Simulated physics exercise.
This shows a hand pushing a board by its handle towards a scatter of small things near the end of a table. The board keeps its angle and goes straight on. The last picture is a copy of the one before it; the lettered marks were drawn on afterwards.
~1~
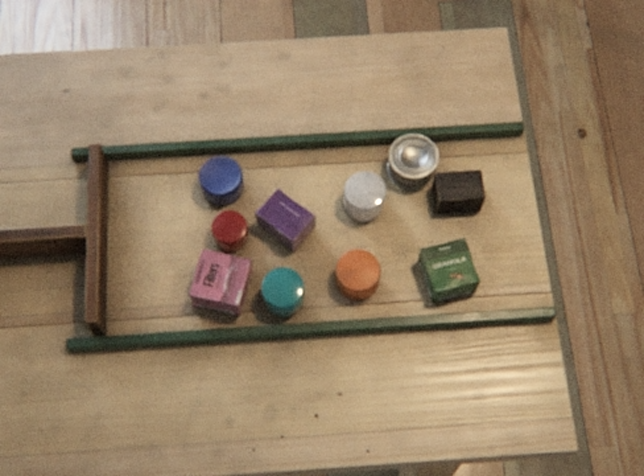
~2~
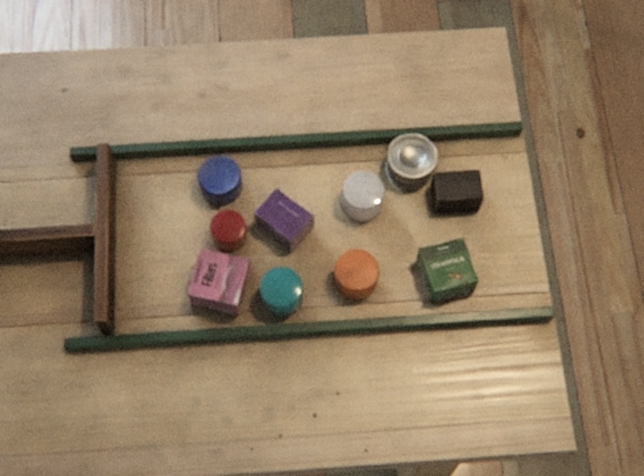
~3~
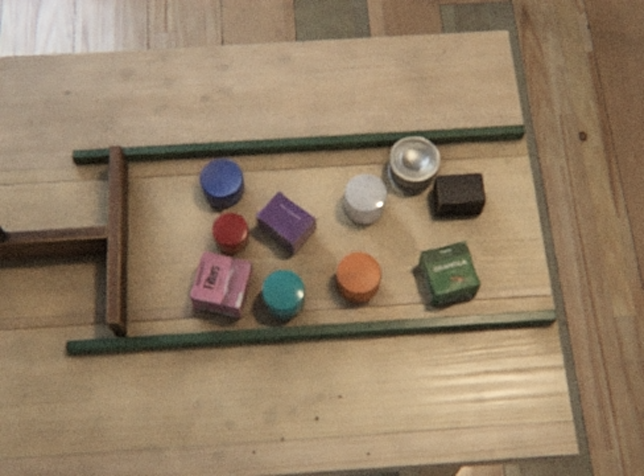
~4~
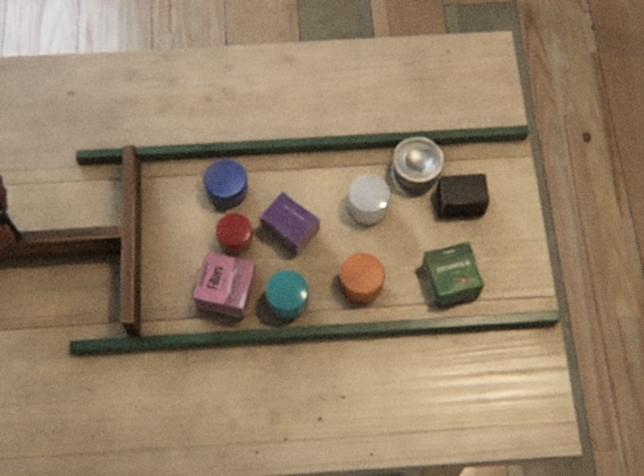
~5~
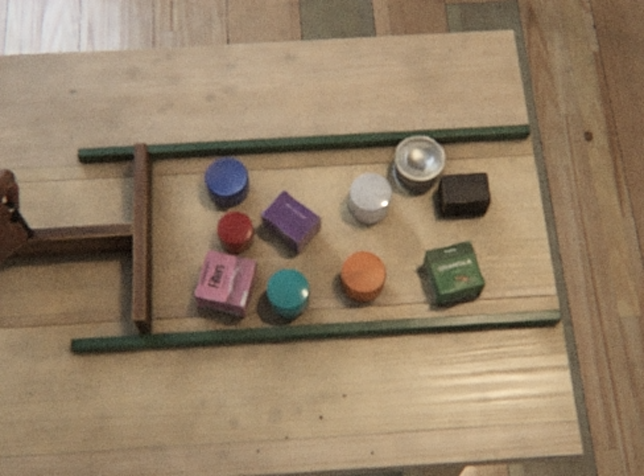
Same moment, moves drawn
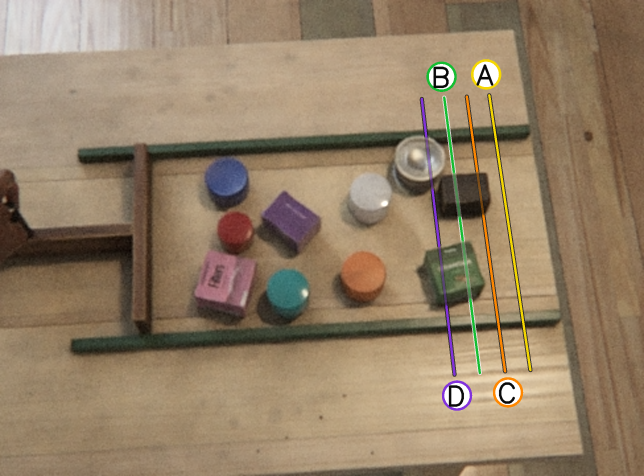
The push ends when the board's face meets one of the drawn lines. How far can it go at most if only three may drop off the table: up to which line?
It should halt at B.
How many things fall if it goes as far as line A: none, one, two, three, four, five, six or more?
By then, six or more.
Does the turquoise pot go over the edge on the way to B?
No.
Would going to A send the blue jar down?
No.
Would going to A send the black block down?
By then, yes.
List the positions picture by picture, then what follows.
In the first picture, green packet (448, 270); black block (459, 192); red pot (230, 232).
In the second picture, board (101, 228); turquoise pot (282, 292).
In the third picture, board (113, 231); purple packet (287, 223).
In the fourth picture, board (128, 230); pink box (226, 285).
In the fifth picture, board (139, 228); white pot (370, 198); green packet (454, 272); black block (465, 194).
On the marked copy, A at (509, 225); B at (461, 227); C at (485, 226); D at (437, 229).
With B. Early on, board (256, 221); turquoise pot (340, 292); blue jar (282, 180).
Further on, board (371, 215); black block (503, 196); green packet (498, 268).
At the end, board (461, 210); green packet over the edge; black block over the edge; two fallen.
As for the rest, A drops six; C drops five; D is within the limit but short.
